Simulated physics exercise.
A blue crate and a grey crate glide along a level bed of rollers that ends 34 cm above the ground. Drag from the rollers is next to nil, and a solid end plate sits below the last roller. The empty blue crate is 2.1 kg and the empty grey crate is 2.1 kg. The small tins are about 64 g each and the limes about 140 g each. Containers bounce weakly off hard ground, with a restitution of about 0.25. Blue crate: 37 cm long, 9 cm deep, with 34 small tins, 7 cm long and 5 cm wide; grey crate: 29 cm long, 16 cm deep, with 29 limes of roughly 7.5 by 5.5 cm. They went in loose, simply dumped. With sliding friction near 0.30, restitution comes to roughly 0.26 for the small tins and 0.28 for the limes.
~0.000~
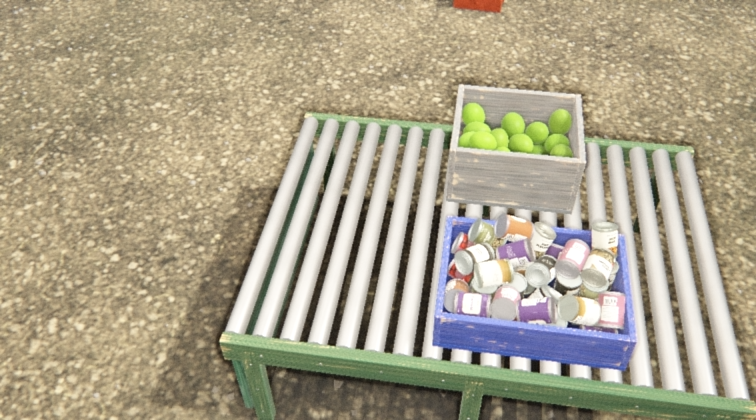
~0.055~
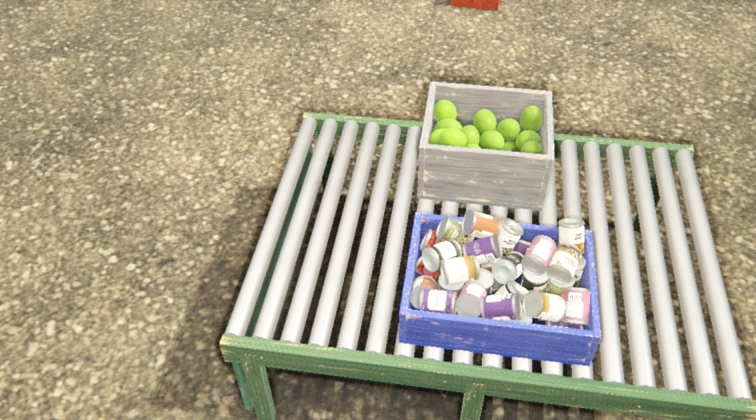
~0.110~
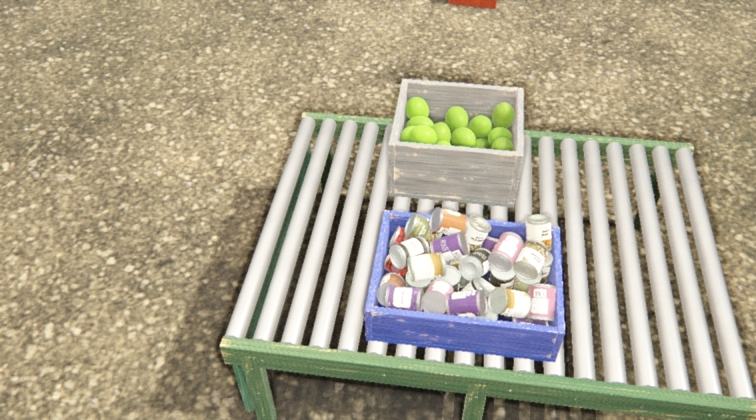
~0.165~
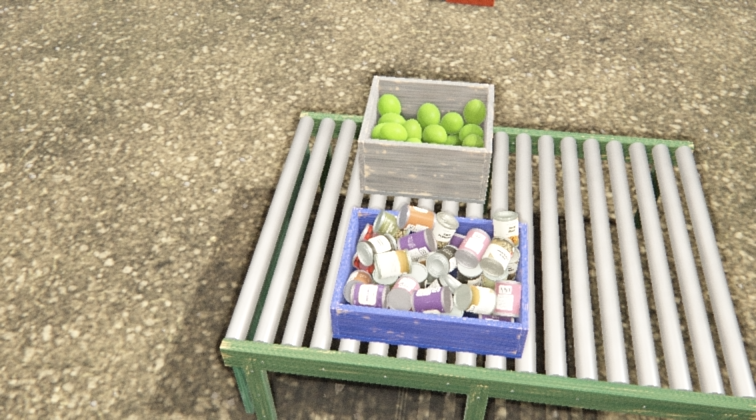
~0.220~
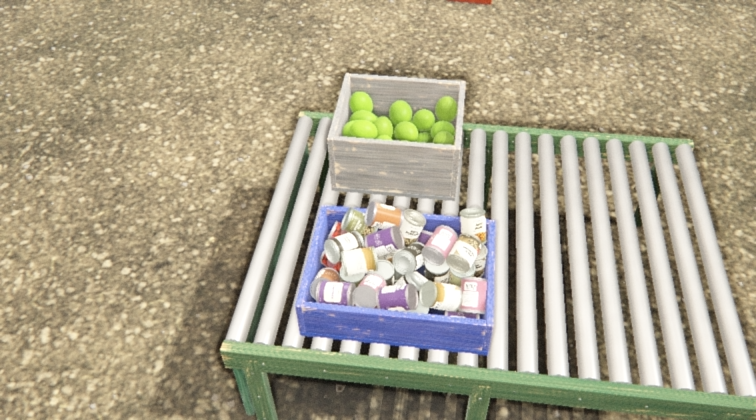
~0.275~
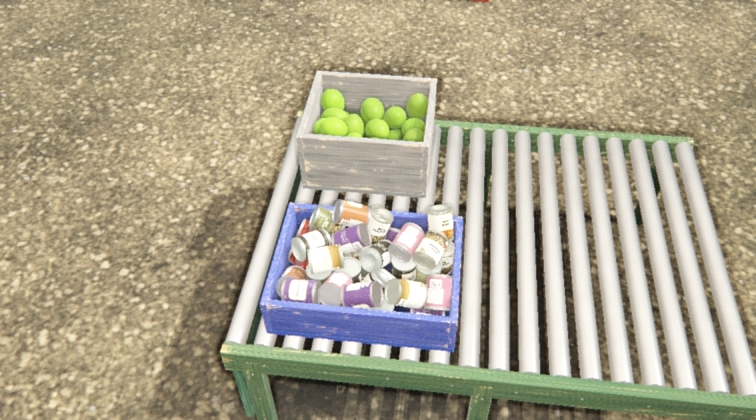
To begin with, a blue crate heaped with small tins and a grey crate of green limes sit right of centre on a green-framed bed of metal rollers. Both crates glide steadily leftward side by side, their loads staying inside, until they are over the rollers at the left.
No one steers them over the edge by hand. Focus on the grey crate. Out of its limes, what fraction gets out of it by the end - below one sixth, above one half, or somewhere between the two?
By the end, below one sixth of them are out.
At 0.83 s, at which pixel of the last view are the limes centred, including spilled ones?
Near (142, 202).
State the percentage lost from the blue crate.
Blue crate: 10%.
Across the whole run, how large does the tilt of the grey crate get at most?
35 degrees.
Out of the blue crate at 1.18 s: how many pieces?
About, blue crate: 4.
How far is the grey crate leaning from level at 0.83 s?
It's tilted around 0°.
After 0.32 s, the overhang begins.
After 0.63 s, the blue crate leans 10° with 0 of 34 out and the grey crate leans 19° with 0 of 29 out.
After 0.83 s, the blue crate leans 12° with 0 of 34 out and the grey crate is level with 0 of 29 out.
After 1.18 s, the blue crate is level with 4 of 34 out and the grey crate is level with 0 of 29 out.
When it is over (at 1.28 s), the blue crate is level with 4 of 34 out and the grey crate is level with 0 of 29 out. Asked share, 0 of 29, 0 per cent.
